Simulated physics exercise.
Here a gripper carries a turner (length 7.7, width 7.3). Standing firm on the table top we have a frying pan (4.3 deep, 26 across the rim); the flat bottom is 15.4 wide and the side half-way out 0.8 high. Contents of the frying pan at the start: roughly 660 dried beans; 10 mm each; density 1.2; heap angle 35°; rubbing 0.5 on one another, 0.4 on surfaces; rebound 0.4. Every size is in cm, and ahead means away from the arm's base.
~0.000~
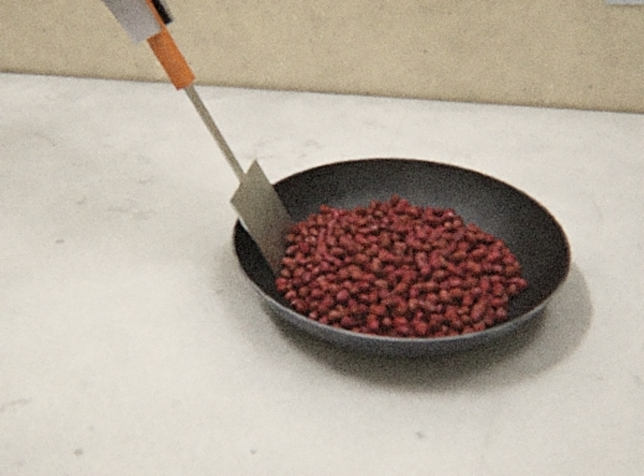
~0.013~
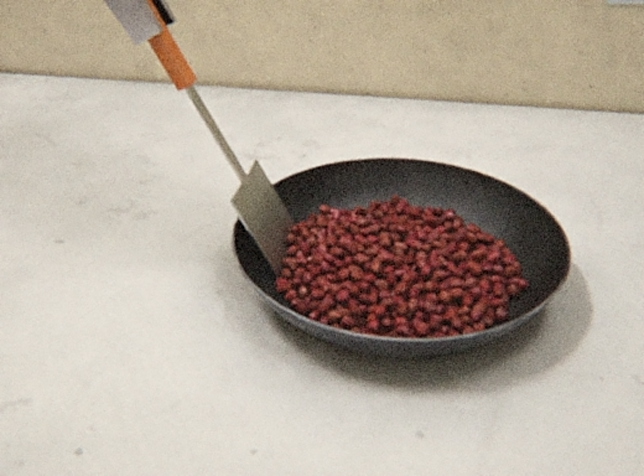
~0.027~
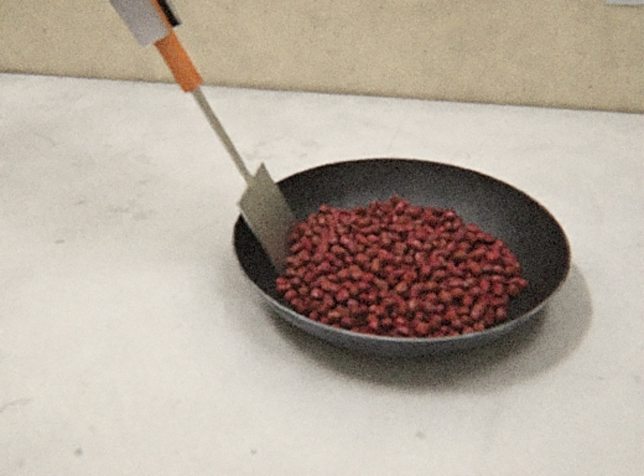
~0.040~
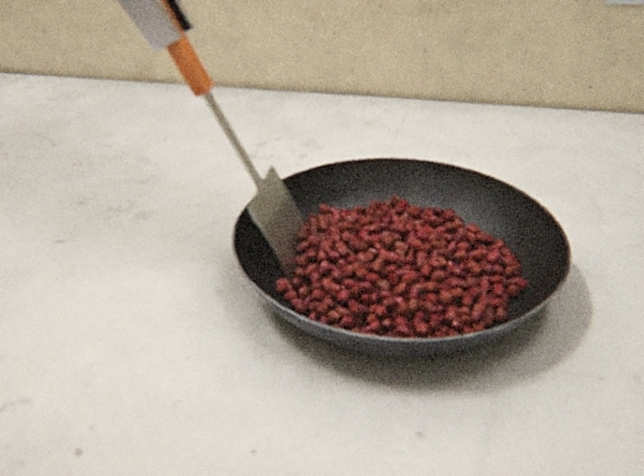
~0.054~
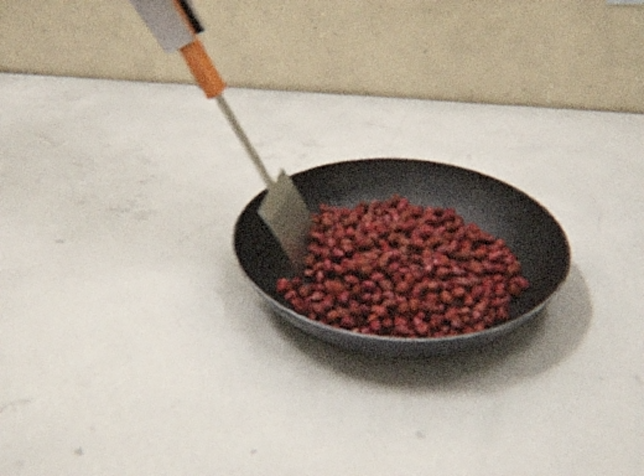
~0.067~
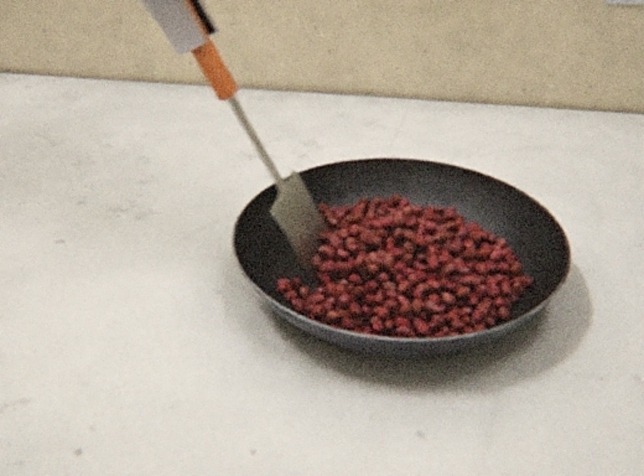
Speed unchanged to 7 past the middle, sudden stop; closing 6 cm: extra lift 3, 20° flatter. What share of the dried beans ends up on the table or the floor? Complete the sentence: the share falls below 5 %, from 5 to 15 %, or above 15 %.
The share falls below 5 %.
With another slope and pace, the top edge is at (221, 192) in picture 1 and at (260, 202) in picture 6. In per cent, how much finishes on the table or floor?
Roughly 0 percent ends up there.
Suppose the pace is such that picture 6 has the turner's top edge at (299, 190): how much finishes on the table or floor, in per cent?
Share: Roughly 10 %.
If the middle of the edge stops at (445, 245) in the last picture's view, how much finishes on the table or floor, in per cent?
Something near 0 in a hundred.
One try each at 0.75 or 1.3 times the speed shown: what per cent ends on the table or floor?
The two tries give roughly 0 and 5 in a hundred.
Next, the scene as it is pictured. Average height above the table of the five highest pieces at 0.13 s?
Around 4 cm above the table.
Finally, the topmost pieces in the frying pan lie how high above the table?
6.0 cm.
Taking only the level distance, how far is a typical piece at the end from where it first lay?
Some 4 centimetres.
After 0.13 s, sloping 63°, highest piece 5 above the table; 662 in the frying pan.
After 0.20 s, sloping 55°, highest piece 5 above the table; 662 in the frying pan.
After 0.43 s, sloping 43°, highest piece 6 above the table; 659 in the frying pan, 3 on the table or floor.
After 1.48 s, sloping 43°, highest piece 6 above the table; 659 in the frying pan, 3 on the table or floor.
In the end, 659 in the frying pan, 3 on the table or floor. That is 0 % on the table or floor.
